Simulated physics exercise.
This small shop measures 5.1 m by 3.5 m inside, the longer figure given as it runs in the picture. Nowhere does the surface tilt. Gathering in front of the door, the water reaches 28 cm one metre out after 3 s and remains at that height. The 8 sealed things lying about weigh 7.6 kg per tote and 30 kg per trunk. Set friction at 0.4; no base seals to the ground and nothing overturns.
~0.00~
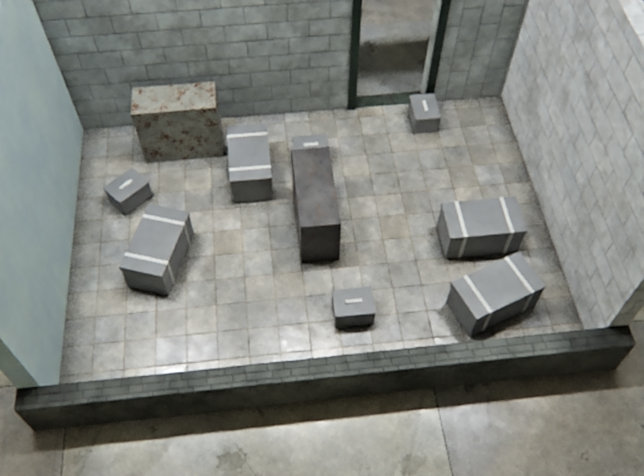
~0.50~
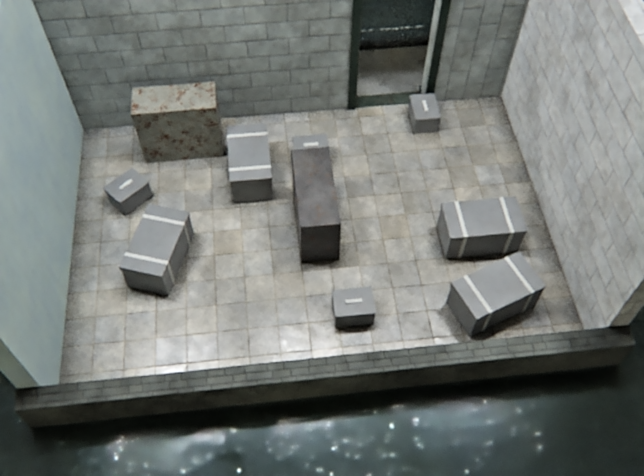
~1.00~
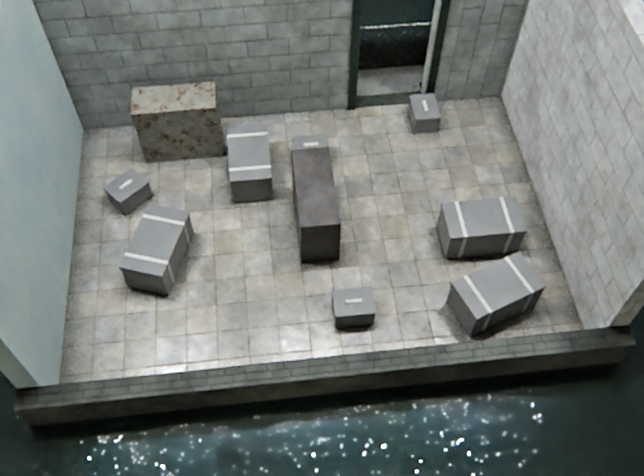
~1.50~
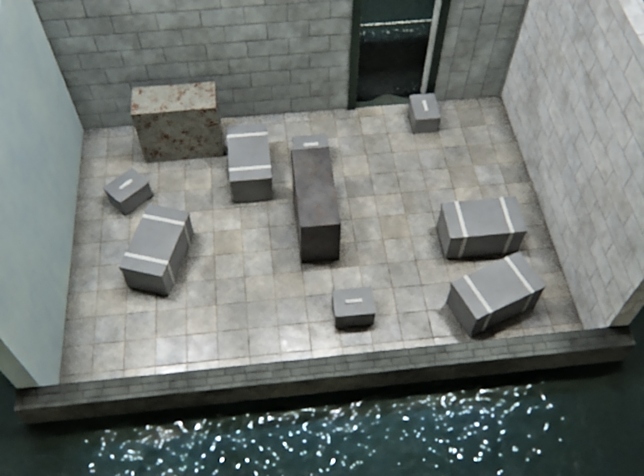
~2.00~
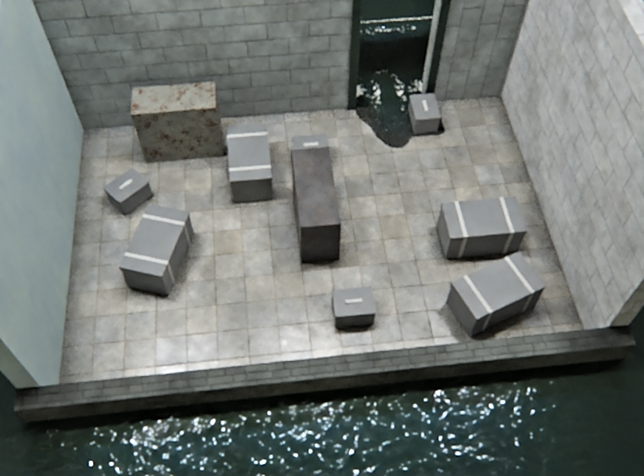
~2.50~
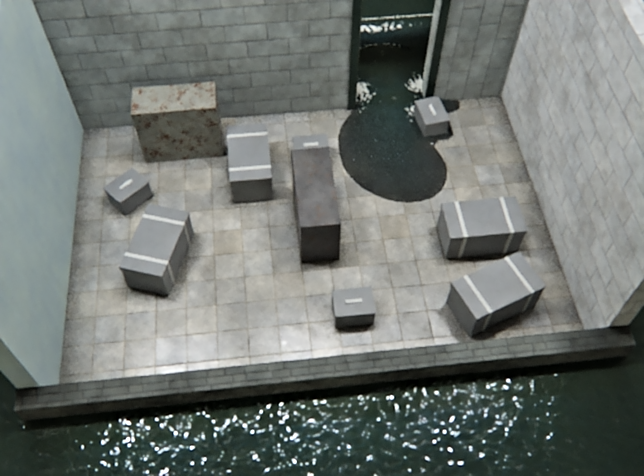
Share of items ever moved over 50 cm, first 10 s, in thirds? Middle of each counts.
1/3 to 2/3.
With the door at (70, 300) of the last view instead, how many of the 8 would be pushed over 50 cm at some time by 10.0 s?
In that case the number is 6.
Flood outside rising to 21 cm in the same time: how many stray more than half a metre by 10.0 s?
That would give 4.
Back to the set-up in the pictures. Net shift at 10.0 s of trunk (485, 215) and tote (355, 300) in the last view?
Shifts: 200 cm / 250 cm.
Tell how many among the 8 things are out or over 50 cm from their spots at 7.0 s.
The count is 3.
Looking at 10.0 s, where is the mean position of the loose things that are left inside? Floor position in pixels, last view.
Mean floor pixel: About (284, 229).
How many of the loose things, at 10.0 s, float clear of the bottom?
Just then, the number is 4.
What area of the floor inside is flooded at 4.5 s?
Around 8.5 m2 of it.
After 3.5 s 1 of 8 are over 50 cm from their spots; 0 afloat.
After 4.5 s 1 of 8 are over 50 cm from their spots; 1 afloat.
After 7.0 s 3 of 8 are over 50 cm from their spots; 3 afloat.
After 10.0 s 3 of 8 are over 50 cm from their spots, and 3 have been at some point; 4 afloat.
